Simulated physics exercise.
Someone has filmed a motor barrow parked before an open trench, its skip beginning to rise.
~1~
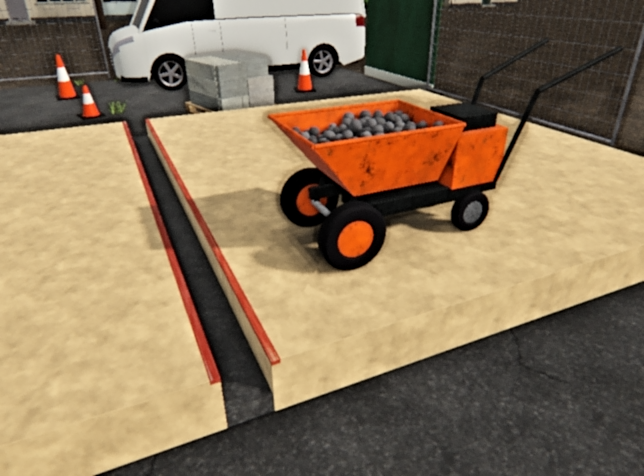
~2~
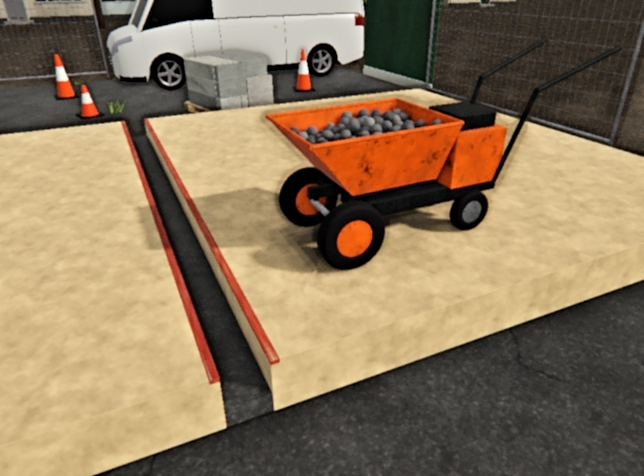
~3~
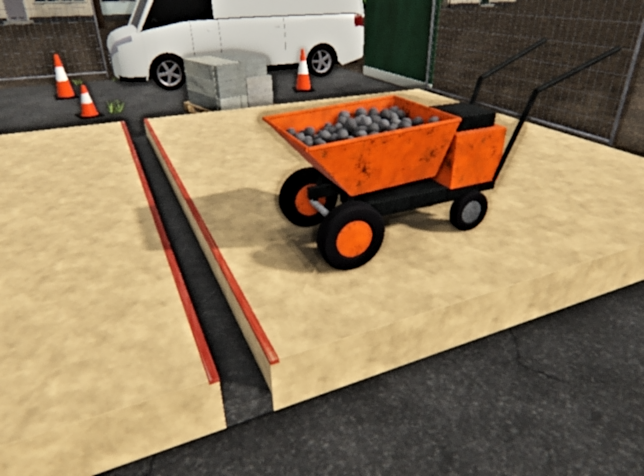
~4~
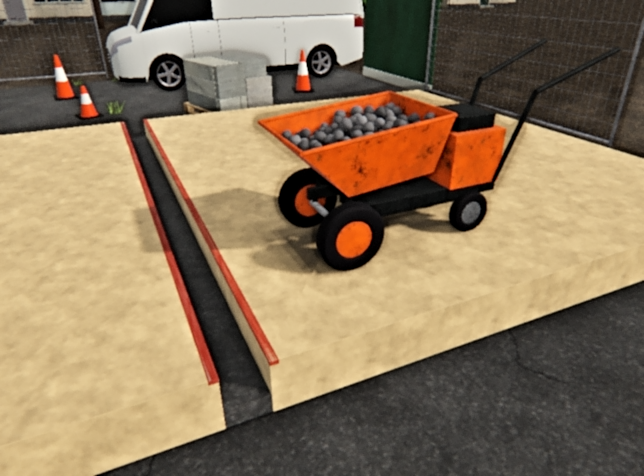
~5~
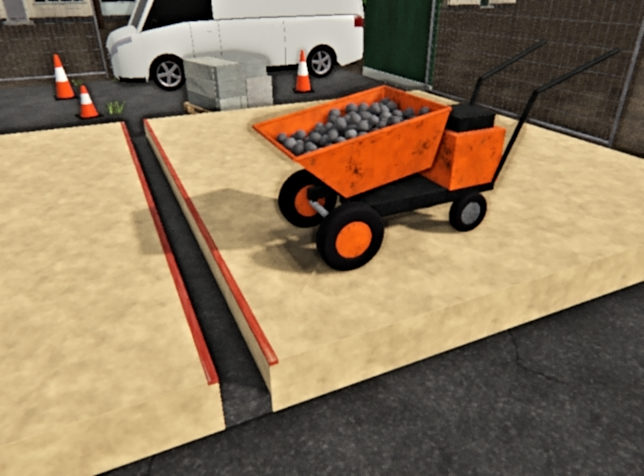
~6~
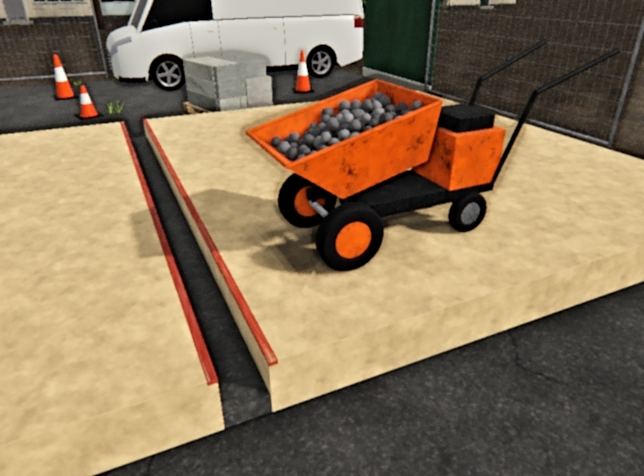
An orange motor barrow beside a narrow trench slowly tilts its cobble-filled skip slightly forward.
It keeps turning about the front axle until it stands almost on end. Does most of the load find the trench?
In the trench: Over half.
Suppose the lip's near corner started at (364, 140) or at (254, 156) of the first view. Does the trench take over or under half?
First the smaller part, then the smaller part.
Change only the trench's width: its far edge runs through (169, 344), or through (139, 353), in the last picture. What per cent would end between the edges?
First some 80, then 90 per cent.
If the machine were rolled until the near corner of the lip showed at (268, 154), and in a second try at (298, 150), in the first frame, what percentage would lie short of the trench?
Near 0 % and 0 %.
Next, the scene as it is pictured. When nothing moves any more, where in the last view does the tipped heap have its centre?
At about (201, 280).
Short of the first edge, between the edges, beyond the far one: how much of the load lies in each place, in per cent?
In per cent, short 5, between 65 and beyond 10.
Soon, skip tipped steeply; all in the skip.
A while on, skip tipped steeply; most in the skip; a stray few short of the trench; a small part in or heaped over the trench; a stray few falling.
Towards the end, skip tipped right over; about a quarter in the skip; a small part short of the trench; about two thirds in or heaped over the trench; a small part beyond it.
Finally, skip tipped right over; about a quarter in the skip; a small part short of the trench; about two thirds in or heaped over the trench; a small part beyond it.
